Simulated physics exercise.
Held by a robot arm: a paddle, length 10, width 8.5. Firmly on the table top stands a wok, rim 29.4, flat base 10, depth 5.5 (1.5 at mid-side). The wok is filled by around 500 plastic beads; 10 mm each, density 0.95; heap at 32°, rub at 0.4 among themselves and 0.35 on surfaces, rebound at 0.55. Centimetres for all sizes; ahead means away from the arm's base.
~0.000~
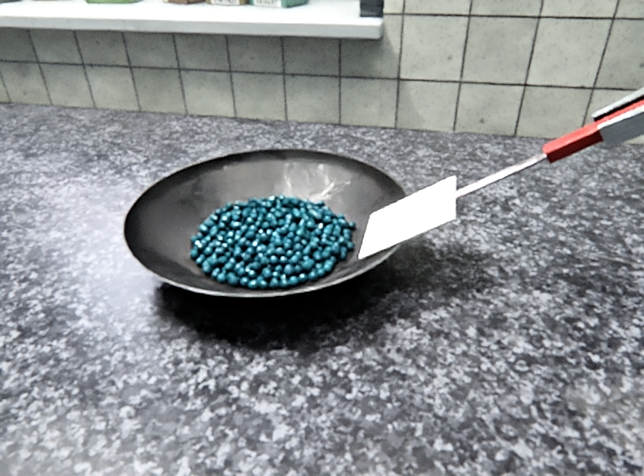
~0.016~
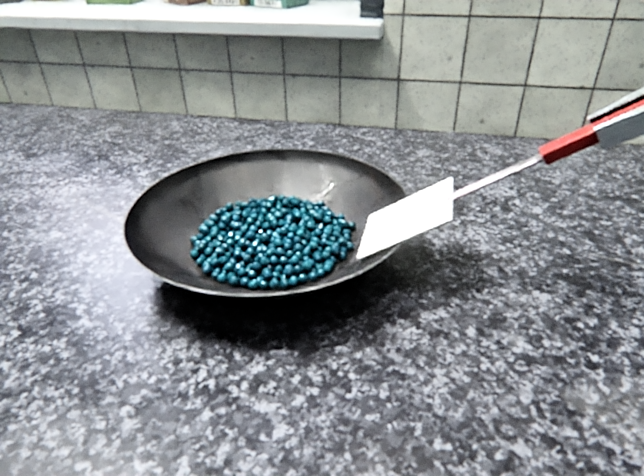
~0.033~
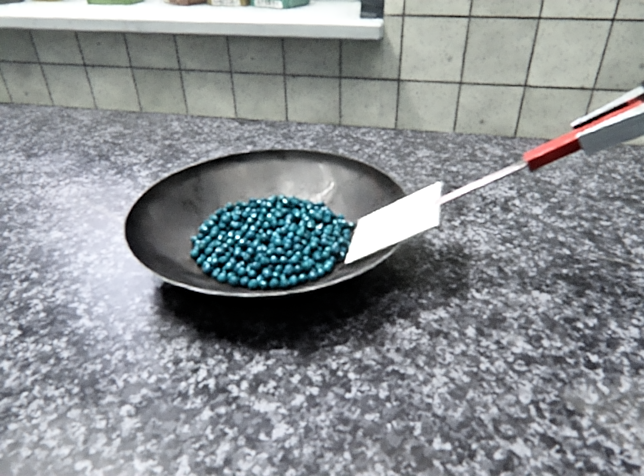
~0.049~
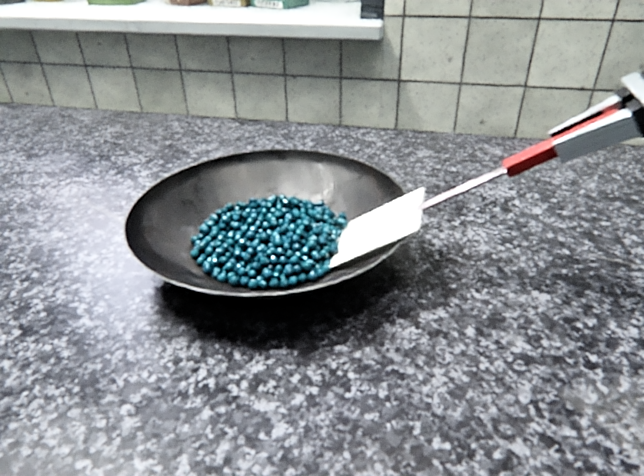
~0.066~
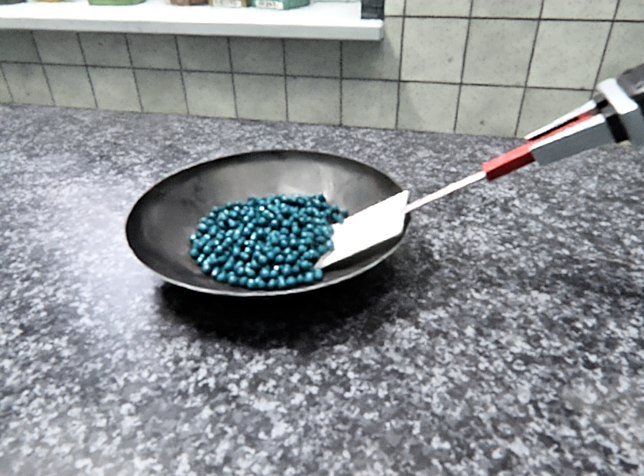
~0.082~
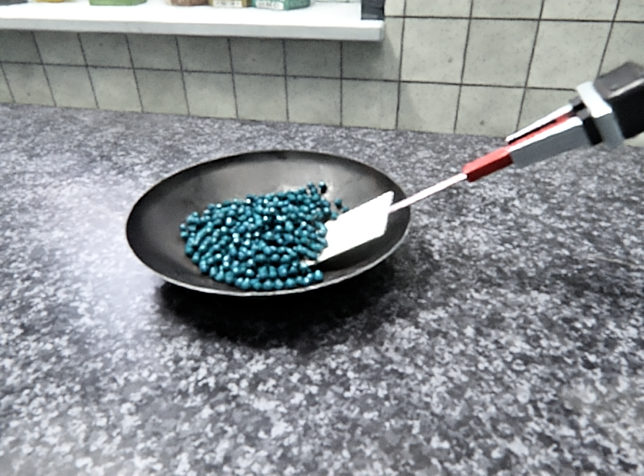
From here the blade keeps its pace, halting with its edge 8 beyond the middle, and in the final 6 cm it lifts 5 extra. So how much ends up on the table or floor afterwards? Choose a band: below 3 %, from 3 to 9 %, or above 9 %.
That share falls above 9 %.
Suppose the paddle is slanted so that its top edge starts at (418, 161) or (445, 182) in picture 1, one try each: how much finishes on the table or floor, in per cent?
Some 15 and 15 per cent.
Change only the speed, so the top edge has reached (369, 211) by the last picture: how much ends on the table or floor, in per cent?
Near 25 in a hundred.
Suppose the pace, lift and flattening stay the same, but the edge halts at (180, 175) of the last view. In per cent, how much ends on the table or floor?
Something close to 20 in a hundred.
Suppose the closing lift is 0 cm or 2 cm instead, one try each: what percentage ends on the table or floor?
You'd get some 10 per cent with the first setting and some 20 per cent with the second.
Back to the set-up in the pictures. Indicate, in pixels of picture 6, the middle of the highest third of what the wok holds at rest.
I'd say around pixel (209, 222).
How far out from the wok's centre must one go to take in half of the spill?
Roughly 66 cm from the middle.
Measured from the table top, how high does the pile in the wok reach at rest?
Height at the end: Around 4.5 cm.
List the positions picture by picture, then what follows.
Paddle top edge at (455, 196), sloping 34°; upper third of the load around (274, 233), from x 195 to 350, top at y 200; 502 in the wok, in the first picture.
Paddle top edge at (452, 197), sloping 34°; upper third of the load around (274, 233), from x 195 to 350, top at y 200, in the second picture.
Paddle top edge at (439, 202), sloping 34°; upper third of the load around (274, 233), from x 195 to 350, top at y 200, in the third picture.
Paddle top edge at (421, 208), sloping 34°; upper third of the load around (278, 232), from x 195 to 345, top at y 200, in the fourth picture.
Paddle top edge at (404, 211), sloping 34°; upper third of the load around (278, 230), from x 195 to 345, top at y 195, in the fifth picture.
Paddle top edge at (387, 212), sloping 34°; upper third of the load around (272, 227), from x 185 to 345, top at y 185; 502 in the wok, in the sixth picture.
By 0.12 s, sloping 34°, highest piece 6 above the table; 502 in the wok.
By 0.16 s, sloping 34°, highest piece 6 above the table; 502 in the wok.
By 0.38 s, sloping 34°, highest piece 12 above the table; 439 in the wok, 20 on the table or floor, 43 on the blade or in flight.
By 1.43 s, sloping 34°, highest piece 5 above the table; 439 in the wok, 63 on the table or floor.
Final count, 439 in the wok, 63 on the table or floor. That is 13 % on the table or floor.
